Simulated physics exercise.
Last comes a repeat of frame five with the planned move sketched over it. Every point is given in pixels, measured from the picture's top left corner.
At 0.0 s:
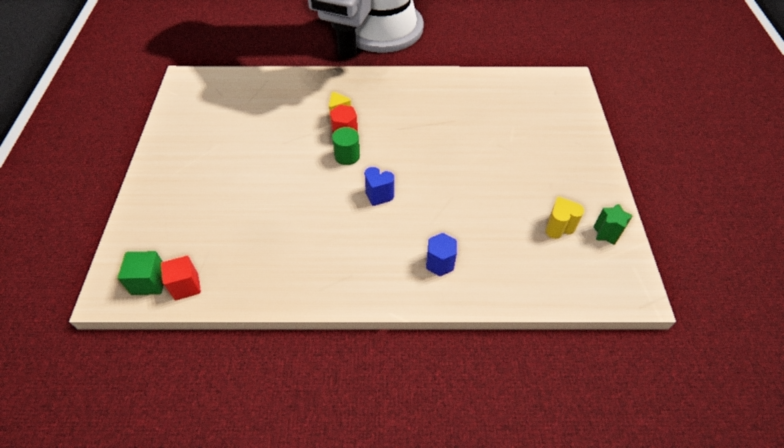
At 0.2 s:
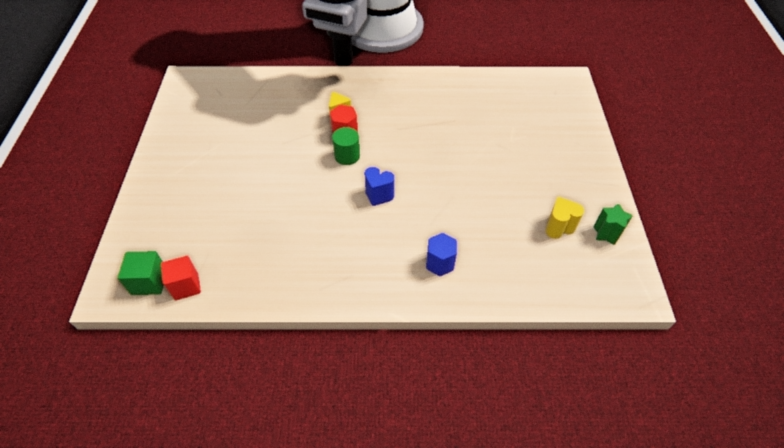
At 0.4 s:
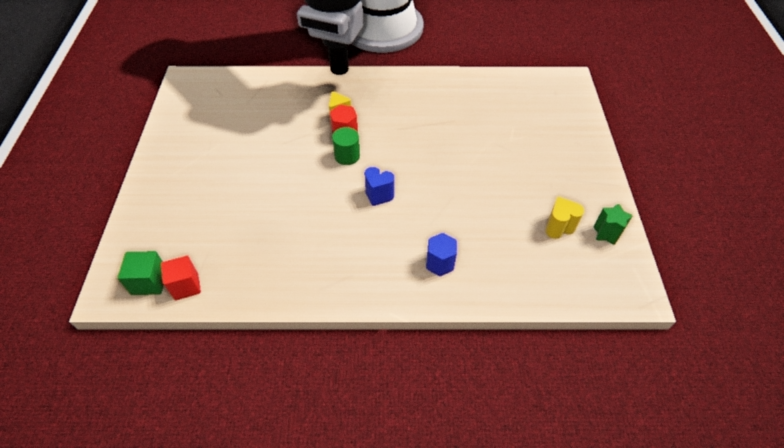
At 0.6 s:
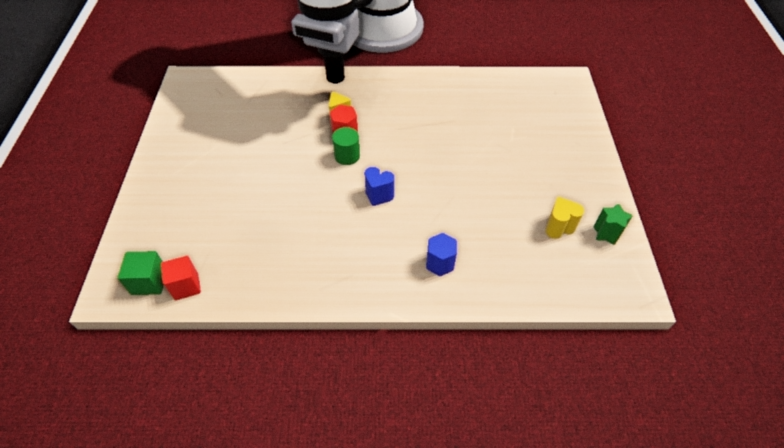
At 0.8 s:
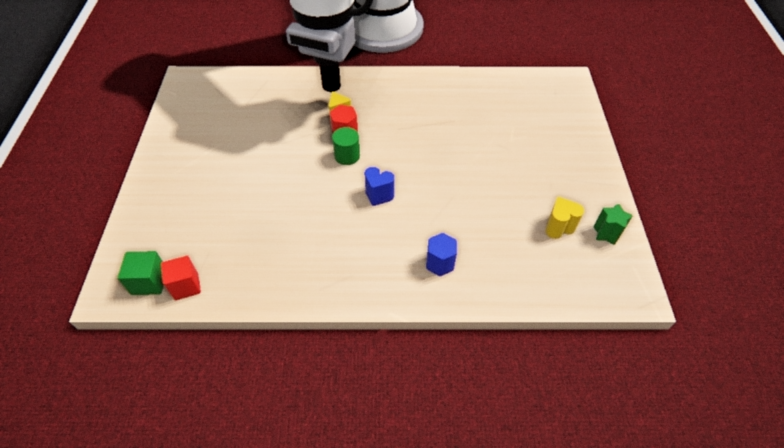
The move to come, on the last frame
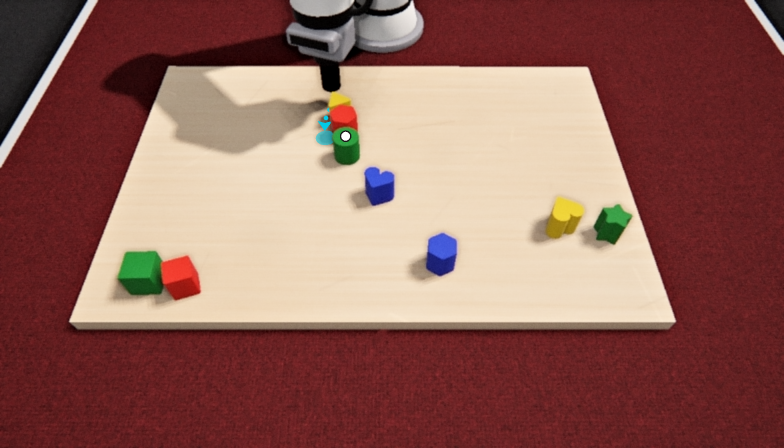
On a pale wooden board over dark red carpet, colored blocks sit scattered, with a yellow, a red and a green one lined up near the far edge. A robot arm's dark tool moves slightly left and nearer, coming close to the yellow block, while every block stays still.
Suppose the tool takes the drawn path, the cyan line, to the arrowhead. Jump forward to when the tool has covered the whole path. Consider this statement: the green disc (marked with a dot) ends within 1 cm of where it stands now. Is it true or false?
The statement is false.
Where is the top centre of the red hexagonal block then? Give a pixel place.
Around (362, 126).
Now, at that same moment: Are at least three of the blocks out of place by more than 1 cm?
In short: Yes.
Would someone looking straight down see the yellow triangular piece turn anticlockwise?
I expect so.
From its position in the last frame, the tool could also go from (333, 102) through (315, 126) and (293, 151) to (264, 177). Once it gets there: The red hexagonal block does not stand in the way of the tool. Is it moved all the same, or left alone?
That block gets shifted.
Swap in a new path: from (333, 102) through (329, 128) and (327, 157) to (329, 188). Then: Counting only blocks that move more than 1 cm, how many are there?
There will be three or more blocks displaced.
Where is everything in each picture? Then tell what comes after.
In the first picture, tool's lower end (348, 53); yellow triangular piece (338, 99); red hexagonal block (343, 113); green disc (346, 136).
In the second picture, tool (344, 62); blocks still.
In the third picture, tool (340, 70); blocks still.
In the fourth picture, tool (336, 78); blocks still.
In the fifth picture, tool (332, 87); yellow triangular piece (338, 99); red hexagonal block (343, 113); green disc (346, 136).
Drawn move, from (333, 102) by way of (326, 119) to (326, 138); the dot is on the green disc.
What follows on the original path. Halfway along, tool (324, 104); yellow triangular piece (338, 110), turned 35° anticlockwise; red hexagonal block (351, 121), turned 15° anticlockwise; green disc (347, 139).
At the end, tool (324, 123); yellow triangular piece (341, 124), turned 75° anticlockwise; red hexagonal block (362, 126), turned 50° anticlockwise; green disc (350, 143).
